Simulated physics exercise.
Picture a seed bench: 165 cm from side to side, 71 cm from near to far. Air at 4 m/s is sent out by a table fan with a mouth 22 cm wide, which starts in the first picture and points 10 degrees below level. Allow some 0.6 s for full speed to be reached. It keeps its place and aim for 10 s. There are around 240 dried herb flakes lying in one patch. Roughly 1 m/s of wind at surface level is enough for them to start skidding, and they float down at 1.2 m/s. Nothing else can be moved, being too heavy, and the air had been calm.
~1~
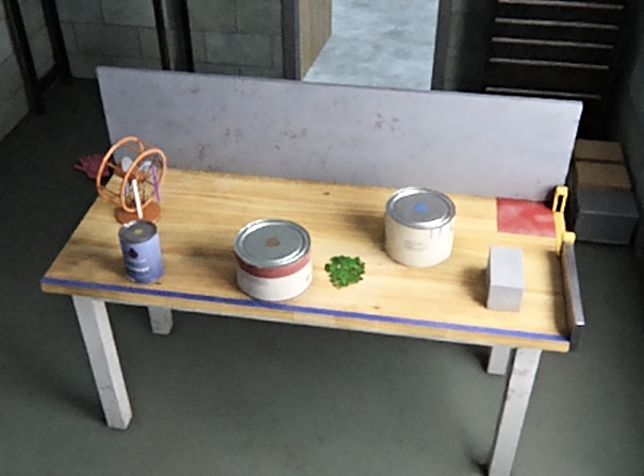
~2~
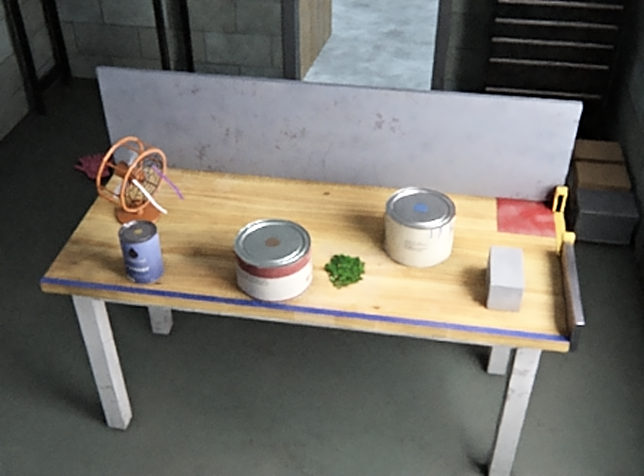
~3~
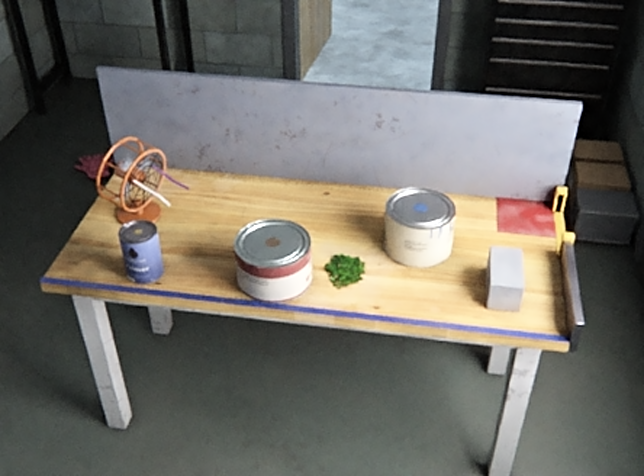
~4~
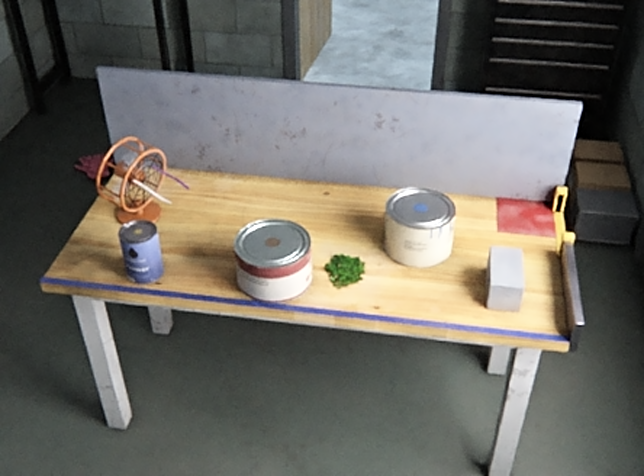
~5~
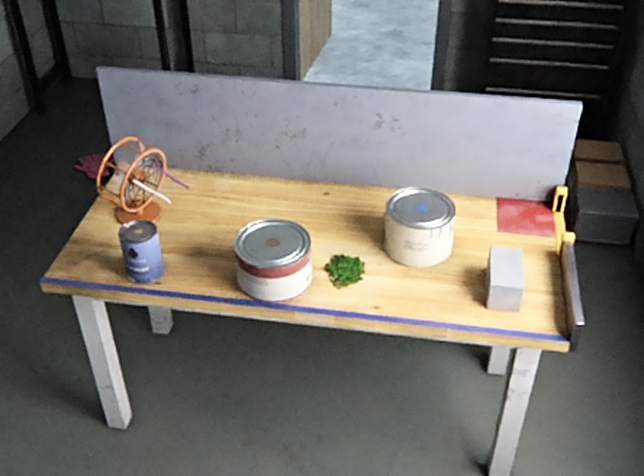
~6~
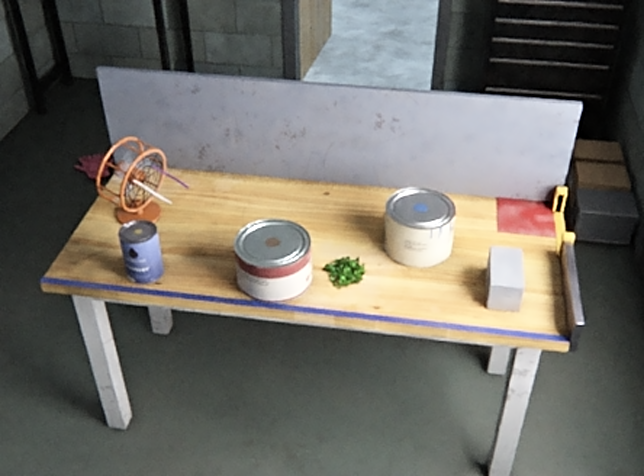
A pale wooden workbench with a grey back panel stands on a dark floor in a block-walled room, seen from above and in front. An orange caged fan and a small blue can sit at left, two large tins flank green flakes near the middle, and a grey block and red sheet lie at right. The fan's blades turn, then the flakes shift slightly, while the camera stays still.
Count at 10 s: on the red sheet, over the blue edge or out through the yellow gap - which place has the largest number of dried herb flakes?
Largest count: Blue.
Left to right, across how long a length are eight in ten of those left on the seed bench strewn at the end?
Looks like some 10 cm to me.
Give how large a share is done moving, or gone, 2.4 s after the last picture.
About 20 %.
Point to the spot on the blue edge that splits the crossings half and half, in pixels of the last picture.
Close to pixel (399, 323).
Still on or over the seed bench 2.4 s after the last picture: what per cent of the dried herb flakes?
About 80 %.
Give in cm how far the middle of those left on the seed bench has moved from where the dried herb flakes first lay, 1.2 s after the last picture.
Roughly 5 centimetres.
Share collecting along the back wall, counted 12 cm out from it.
Share: Approx. 0 %.
Then, 1.2 s after the last picture, 0 % are out through the yellow gap, 19 % over the blue edge and 0 % on the red sheet; the middle of those still in play is near (347, 282); 15 % have settled or left.
Then, 2.4 s after the last picture, 0 % are out through the yellow gap, 24 % over the blue edge and 0 % on the red sheet; the middle of those still in play is near (347, 282); 25 % have settled or left.
Then, 4.7 s after the last picture, 0 % are out through the yellow gap, 32 % over the blue edge and 0 % on the red sheet; the middle of those still in play is near (350, 283); 37 % have settled or left.
Then, 9.2 s after the last picture, at the end, 0 % are out through the yellow gap, 42 % over the blue edge and 0 % on the red sheet; the middle of those still in play is near (353, 287).
